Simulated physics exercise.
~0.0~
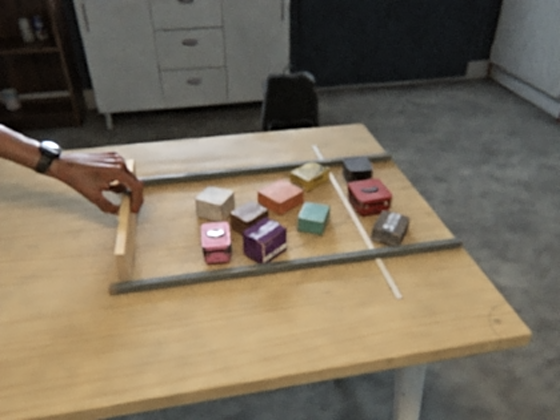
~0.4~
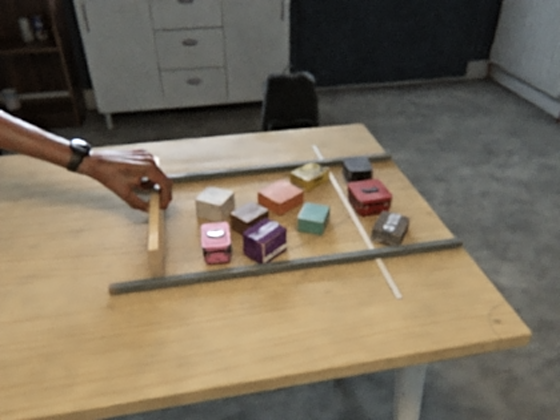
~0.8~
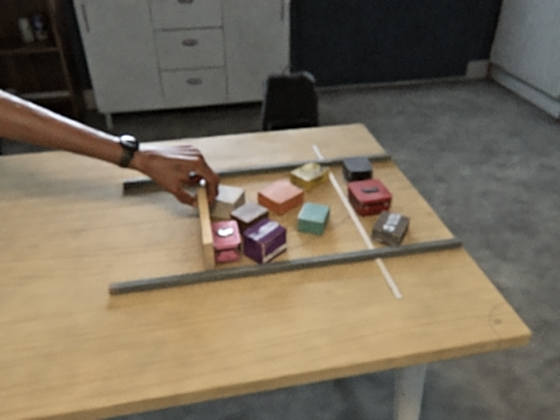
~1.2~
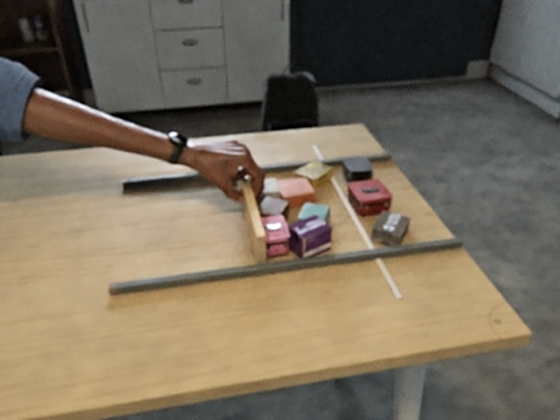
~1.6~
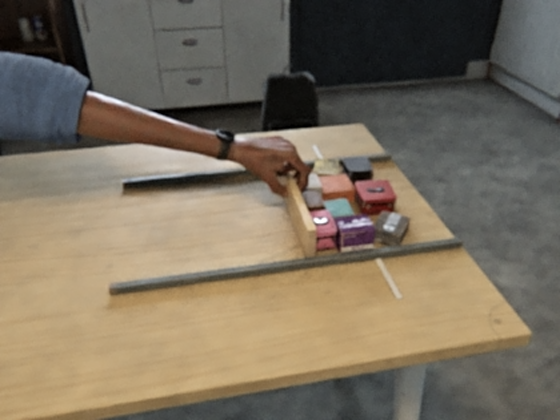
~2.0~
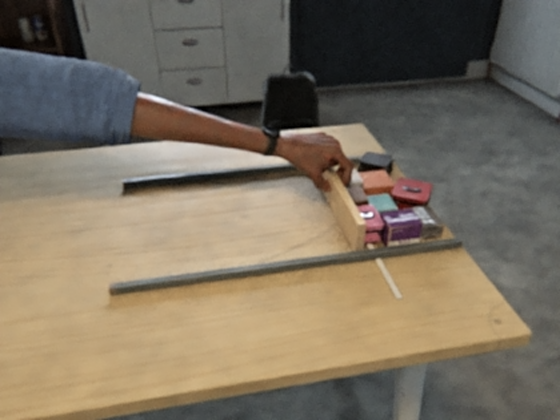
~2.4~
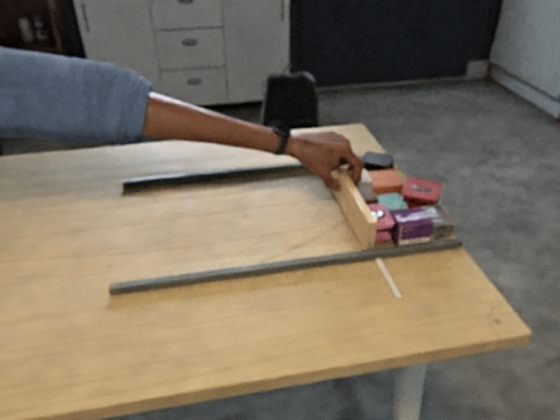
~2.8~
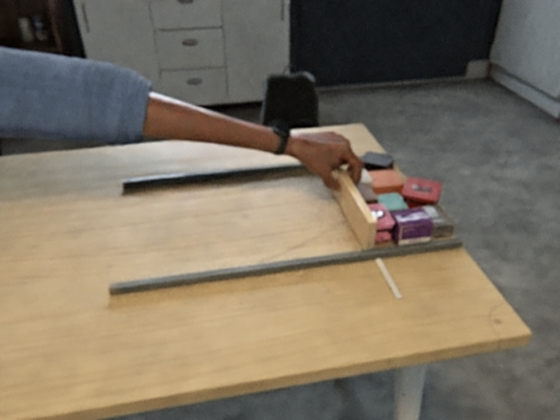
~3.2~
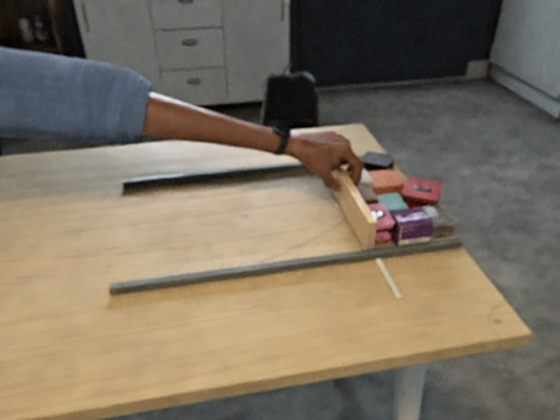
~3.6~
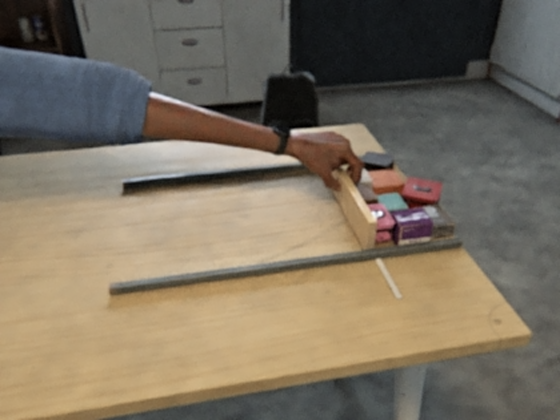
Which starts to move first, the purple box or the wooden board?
The wooden board starts to move first, and the purple box only begins to move later, once the board has slid some way to the right.
